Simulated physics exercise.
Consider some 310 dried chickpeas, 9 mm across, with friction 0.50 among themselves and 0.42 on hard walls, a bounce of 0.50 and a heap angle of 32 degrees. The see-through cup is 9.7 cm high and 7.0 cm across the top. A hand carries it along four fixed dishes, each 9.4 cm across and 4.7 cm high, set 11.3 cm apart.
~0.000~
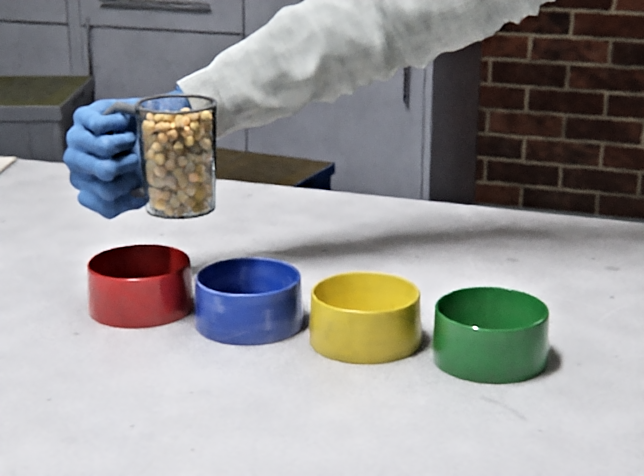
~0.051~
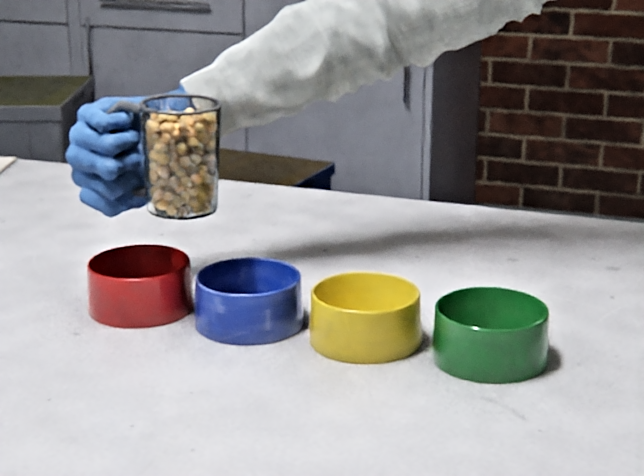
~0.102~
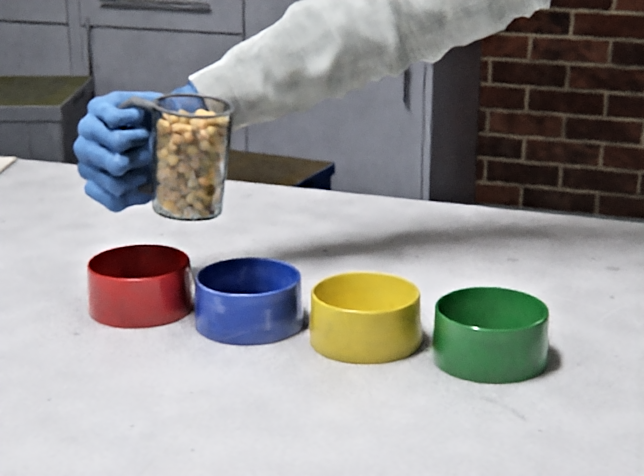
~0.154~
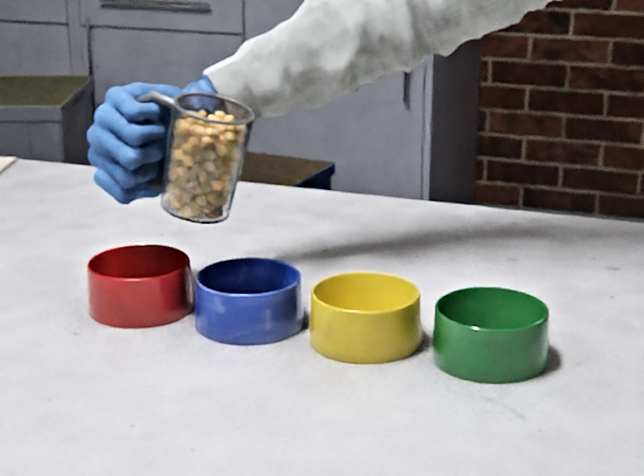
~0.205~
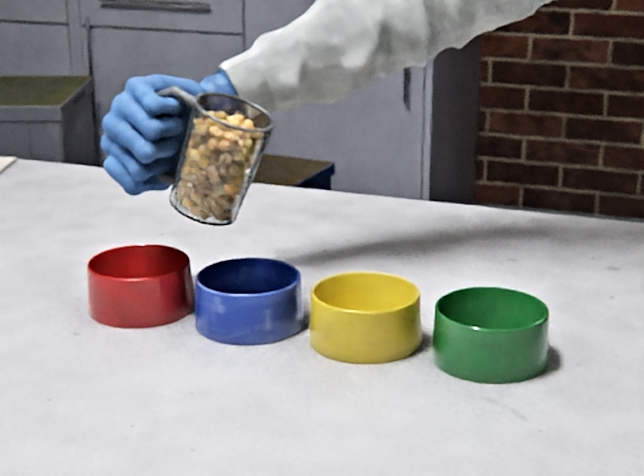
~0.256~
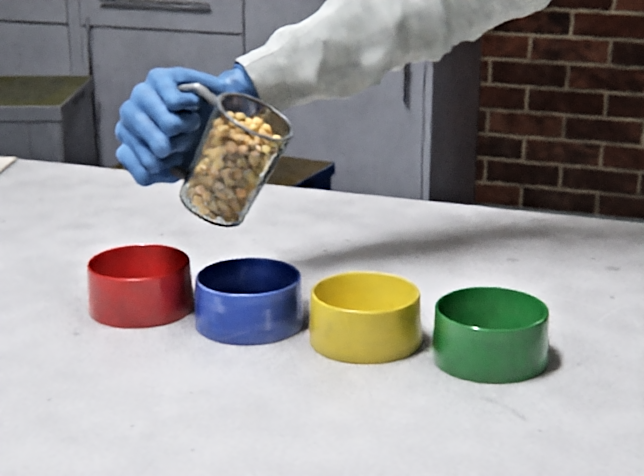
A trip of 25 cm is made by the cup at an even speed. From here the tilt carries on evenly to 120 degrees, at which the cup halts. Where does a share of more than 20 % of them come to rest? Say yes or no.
Red: No, blue: No, green: Yes, yellow: No, counter: Yes.
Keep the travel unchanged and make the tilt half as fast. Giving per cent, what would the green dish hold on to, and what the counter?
Result: Green dish 80, counter 20.
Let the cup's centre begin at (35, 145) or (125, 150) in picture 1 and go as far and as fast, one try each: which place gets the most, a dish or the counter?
The winner: Yellow; green.
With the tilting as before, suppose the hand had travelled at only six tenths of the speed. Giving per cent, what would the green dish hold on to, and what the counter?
Shares: Green 40, counter 20.
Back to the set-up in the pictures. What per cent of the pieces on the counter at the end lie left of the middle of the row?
Share on that side: Roughly 0 %.
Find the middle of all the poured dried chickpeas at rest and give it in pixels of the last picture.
Somewhere around (518, 345) in the final frame.
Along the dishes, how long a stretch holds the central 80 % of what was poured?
18 cm.
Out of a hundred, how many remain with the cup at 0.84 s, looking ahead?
I'd estimate some 85 per cent of the load.
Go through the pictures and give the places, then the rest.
Cup at (178, 157), tilt 0 degrees, lip at (212, 107), moved 0.0 cm; middle of the pieces at (180, 155); red dish at (139, 262); blue dish at (248, 276); yellow dish at (366, 292); green dish at (492, 308), in the first picture.
Cup at (181, 157), tilt 2 degrees, lip at (216, 108), moved 0.3 cm; middle of the pieces at (183, 155), in the second picture.
Cup at (190, 158), tilt 6 degrees, lip at (230, 113), moved 1.2 cm; middle of the pieces at (192, 156), in the third picture.
Cup at (205, 159), tilt 13 degrees, lip at (250, 120), moved 2.6 cm; middle of the pieces at (207, 157), in the fourth picture.
Cup at (219, 161), tilt 21 degrees, lip at (270, 129), moved 4.0 cm; middle of the pieces at (221, 159), in the fifth picture.
Cup at (233, 162), tilt 28 degrees, lip at (289, 138), moved 5.4 cm; middle of the pieces at (236, 160); red dish at (139, 262); blue dish at (248, 276); yellow dish at (366, 292); green dish at (492, 308). The cup turns about 145 degrees a second and travels 28 cm a second, in the sixth picture.
After 0.61 s, tilt 78 degrees; cup holds 100 %.
After 0.84 s, tilt 111 degrees; cup holds 85 %, green 10 %.
Then, at 1.19 s, tilt 120 degrees; cup holds 5 %, green 65 %.
By 1.9 s all is still; red 0 %, blue 0 %, green 65 %, yellow 0 %, counter 35 %.
